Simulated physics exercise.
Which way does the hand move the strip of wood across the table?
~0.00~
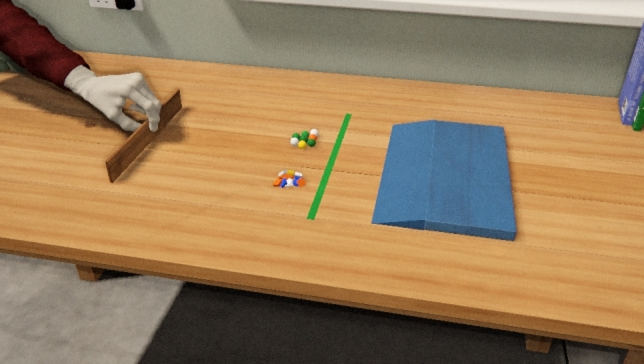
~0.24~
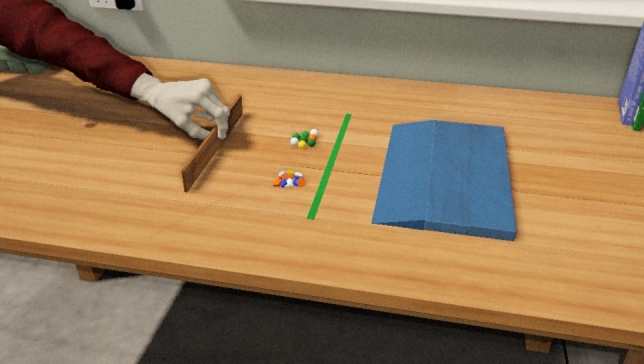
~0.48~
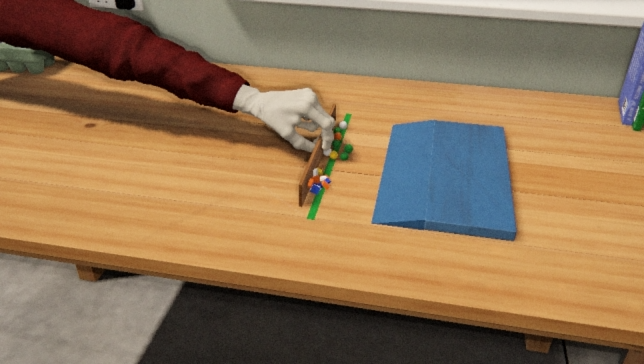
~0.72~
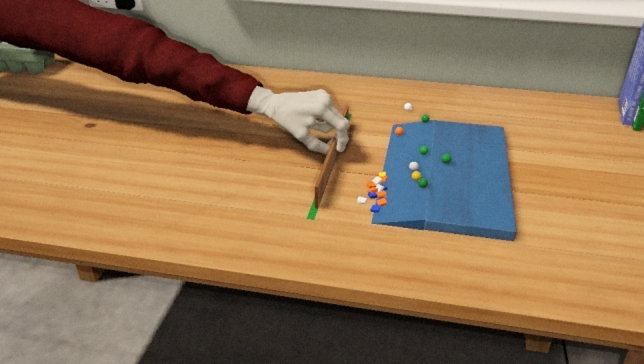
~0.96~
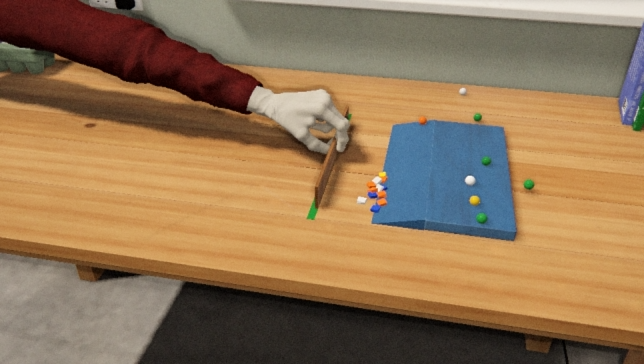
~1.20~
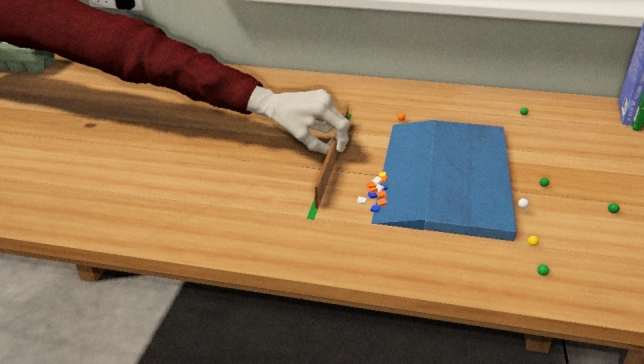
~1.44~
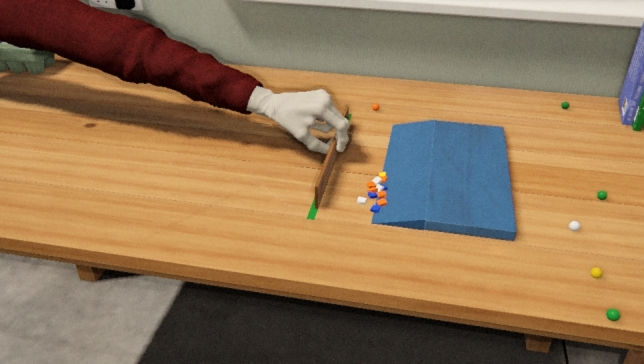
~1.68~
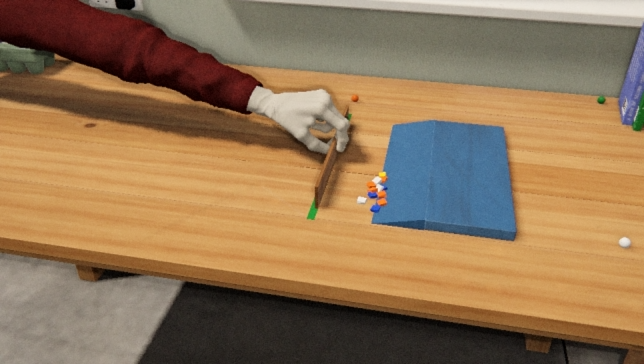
The hand moves the strip of wood to the right, until it stops at the green tape.
